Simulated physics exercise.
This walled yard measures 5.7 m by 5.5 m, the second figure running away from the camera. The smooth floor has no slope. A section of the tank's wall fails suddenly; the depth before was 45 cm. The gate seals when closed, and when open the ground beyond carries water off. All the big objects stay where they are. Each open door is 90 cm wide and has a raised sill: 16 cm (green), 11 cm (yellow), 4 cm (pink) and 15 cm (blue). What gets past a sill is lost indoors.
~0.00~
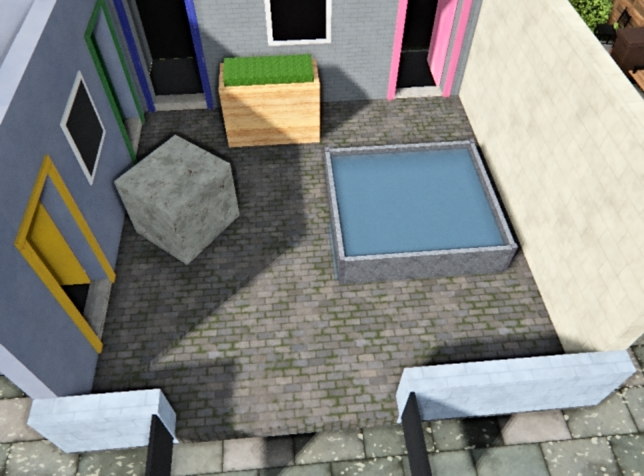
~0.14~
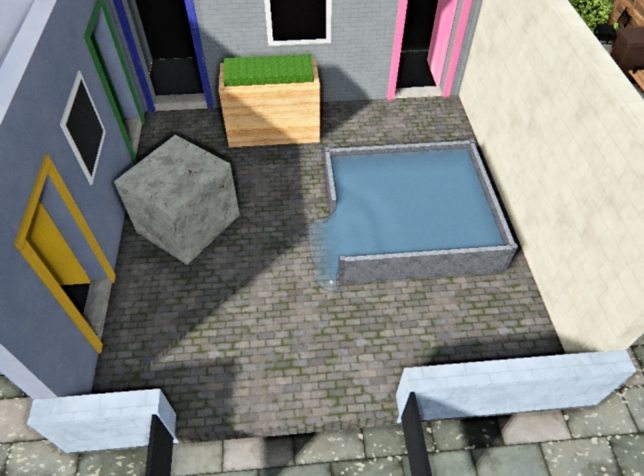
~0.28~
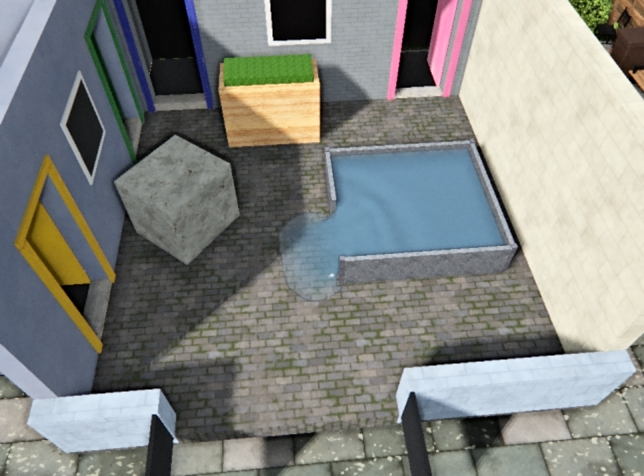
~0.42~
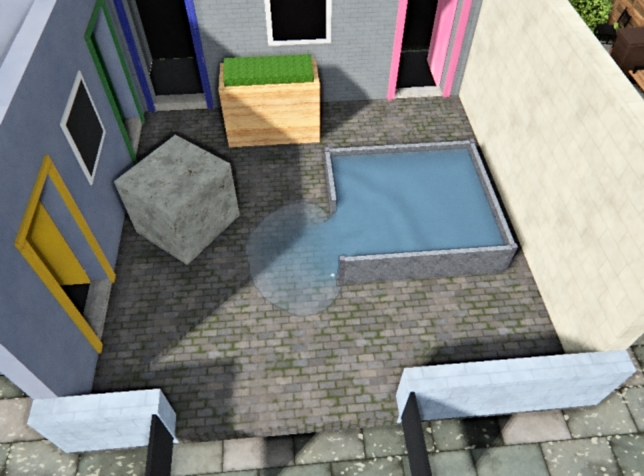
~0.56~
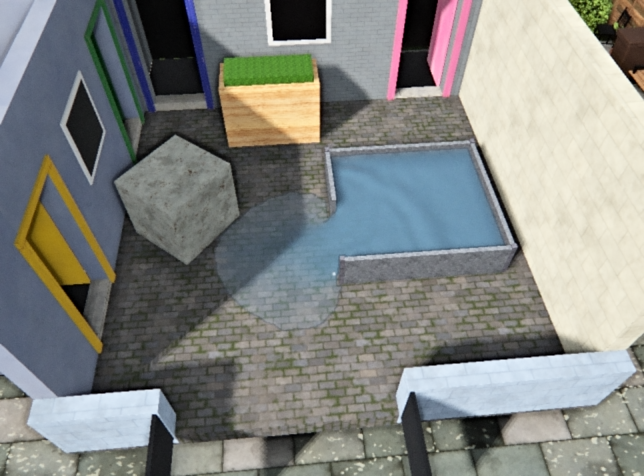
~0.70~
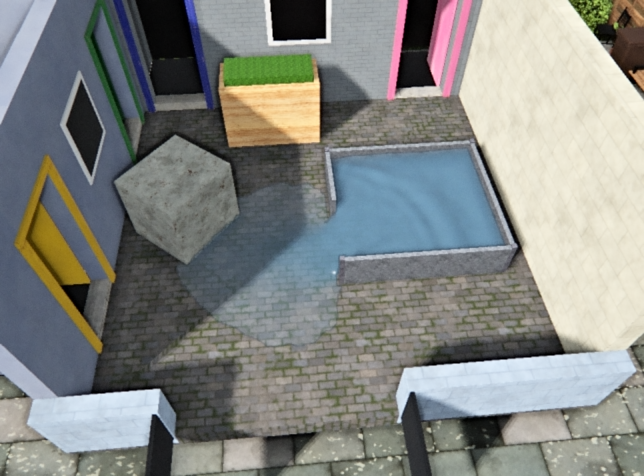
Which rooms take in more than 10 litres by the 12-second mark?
Door by door: At the green door it stays under the limit; at the yellow door it goes over the limit; at the pink door it keeps below the limit; at the blue door it stays under the limit.
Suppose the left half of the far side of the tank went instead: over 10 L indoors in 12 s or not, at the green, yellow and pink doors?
Then: Green not over, yellow not over, pink past it.
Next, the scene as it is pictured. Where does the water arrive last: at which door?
It is the pink one.
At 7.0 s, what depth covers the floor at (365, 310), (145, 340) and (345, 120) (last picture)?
In that order: 1, 13 and 0 cm.
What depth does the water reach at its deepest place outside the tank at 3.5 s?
Up to some 24 cm.
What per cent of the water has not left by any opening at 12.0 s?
Roughly 66 in a hundred.
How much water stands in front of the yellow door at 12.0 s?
About 7.0 cm.
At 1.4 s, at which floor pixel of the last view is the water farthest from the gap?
Near (104, 334).
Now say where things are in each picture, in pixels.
The first frame shows the tank at (412, 199) is whole and still, 45 cm deep.
In the second frame, water pours out at (339, 244) and has run 0.6 m, to (319, 223); typically 7 cm deep outside, 45 cm at the tank's back.
In the third frame, the front is at (286, 231), 0.8 m from the gap at (339, 246); 0.8 m2 of floor is under water; 45 cm left at the back of the tank.
In the fourth frame, water pours out at (339, 246) and has run 1.2 m, to (253, 243); typically 6 cm deep outside, 45 cm at the tank's back.
In the fifth frame, water pours out at (339, 246) and has run 1.6 m, to (223, 249); typically 5 cm deep outside, 45 cm at the tank's back.
In the sixth frame, the front is at (186, 276), 2.1 m from the gap at (339, 246); 3.1 m2 of floor is under water; 45 cm left at the back of the tank.
After 1.4 s water covers 25 % of the floor and is deepest (26 cm) near (327, 259); green door not reached, yellow door 13 cm at the sill, 0 L in, pink door not reached, blue door not reached.
After 2.2 s water covers 35 % of the floor and is deepest (36 cm) near (87, 421); green door not reached, yellow door 20 cm at the sill, 23 L in, pink door not reached, blue door not reached.
After 3.5 s water covers 45 % of the floor and is deepest (24 cm) near (87, 421); green door 2 cm at the sill, 0 L in, yellow door 19 cm at the sill, 67 L in, pink door not reached, blue door 4 cm at the sill, 0 L in.
After 7.0 s water covers 70 % of the floor and is deepest (15 cm) near (87, 421); green door 7 cm at the sill, 0 L in, yellow door 14 cm at the sill, 114 L in, pink door not reached, blue door 7 cm at the sill, 0 L in.
After 12.0 s water covers 95 % of the floor and is deepest (8 cm) near (161, 342); green door 5 cm at the sill, 0 L in, yellow door 7 cm at the sill, 119 L in, pink door 4 cm at the sill, 0 L in, blue door 5 cm at the sill, 0 L in.
